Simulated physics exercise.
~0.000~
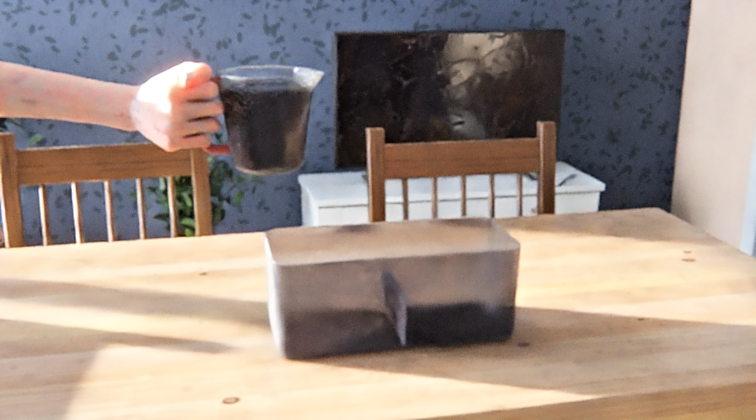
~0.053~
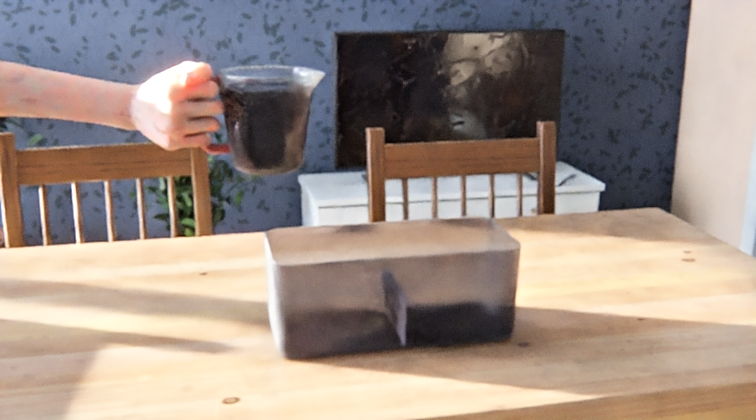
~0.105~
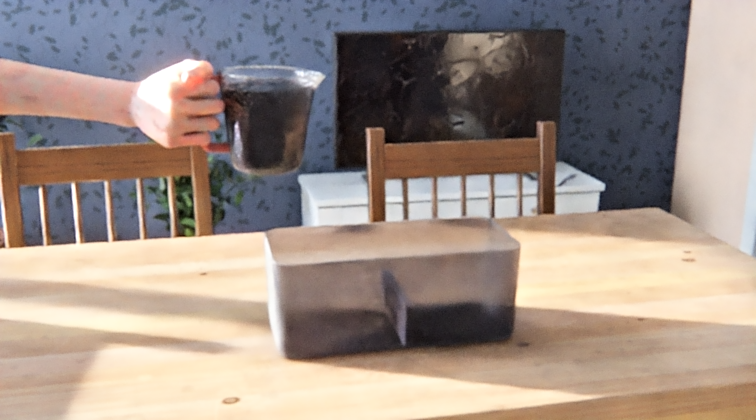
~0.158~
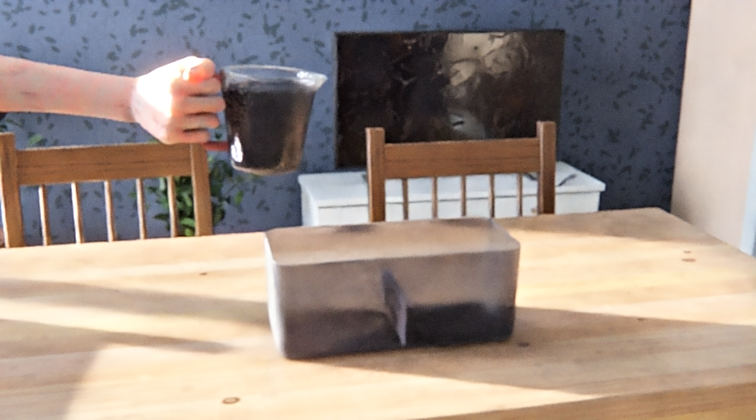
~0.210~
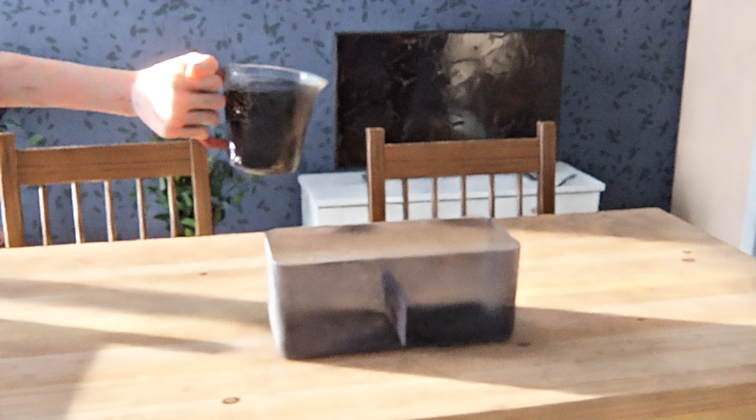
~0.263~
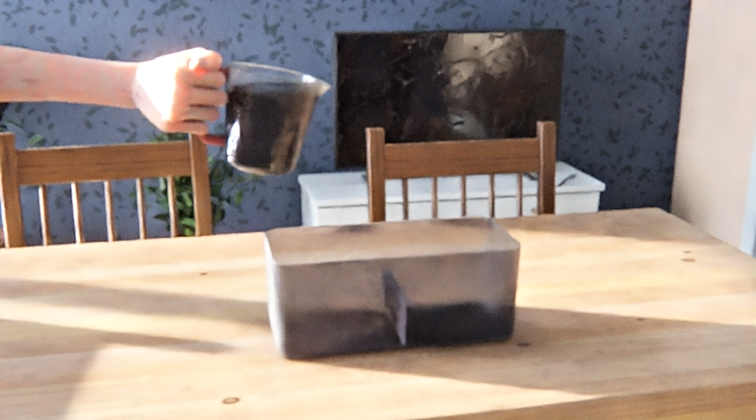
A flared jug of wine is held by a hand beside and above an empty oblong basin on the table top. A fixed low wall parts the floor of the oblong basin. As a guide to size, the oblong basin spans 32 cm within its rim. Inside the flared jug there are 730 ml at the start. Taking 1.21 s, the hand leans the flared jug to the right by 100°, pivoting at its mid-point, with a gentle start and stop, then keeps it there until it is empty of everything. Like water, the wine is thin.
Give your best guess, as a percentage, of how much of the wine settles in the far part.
I would say 28 per cent of it settles there.
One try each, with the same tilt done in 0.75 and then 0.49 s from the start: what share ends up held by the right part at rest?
15 in a hundred, followed by 10 in a hundred.
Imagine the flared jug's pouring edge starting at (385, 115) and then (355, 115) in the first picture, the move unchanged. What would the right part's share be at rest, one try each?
Try 1: 95 %; try 2: 65 %.
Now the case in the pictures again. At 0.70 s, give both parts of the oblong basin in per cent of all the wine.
4 per cent left and 0 right, roughly.
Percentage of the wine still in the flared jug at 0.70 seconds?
Roughly 76 per cent.
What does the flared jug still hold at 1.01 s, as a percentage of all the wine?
24 per cent or thereabouts.
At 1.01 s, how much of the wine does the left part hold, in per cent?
Roughly 30 per cent.
By 0.70 s the tilt is 62° and 76 per cent is still to pour, 4 is left of the wall and 0 right of it.
By 1.01 s the tilt is 94° and 24 per cent is still to pour, 30 is left of the wall and 25 right of it.
By 1.35 s the tilt is 100° and 1 per cent is still to pour, 67 is left of the wall and 27 right of it.
By 1.71 s the tilt is 100° and 0 per cent is still to pour, 70 is left of the wall and 28 right of it.
At rest 70 per cent lies left of the wall, 28 right of it and 2 outside.
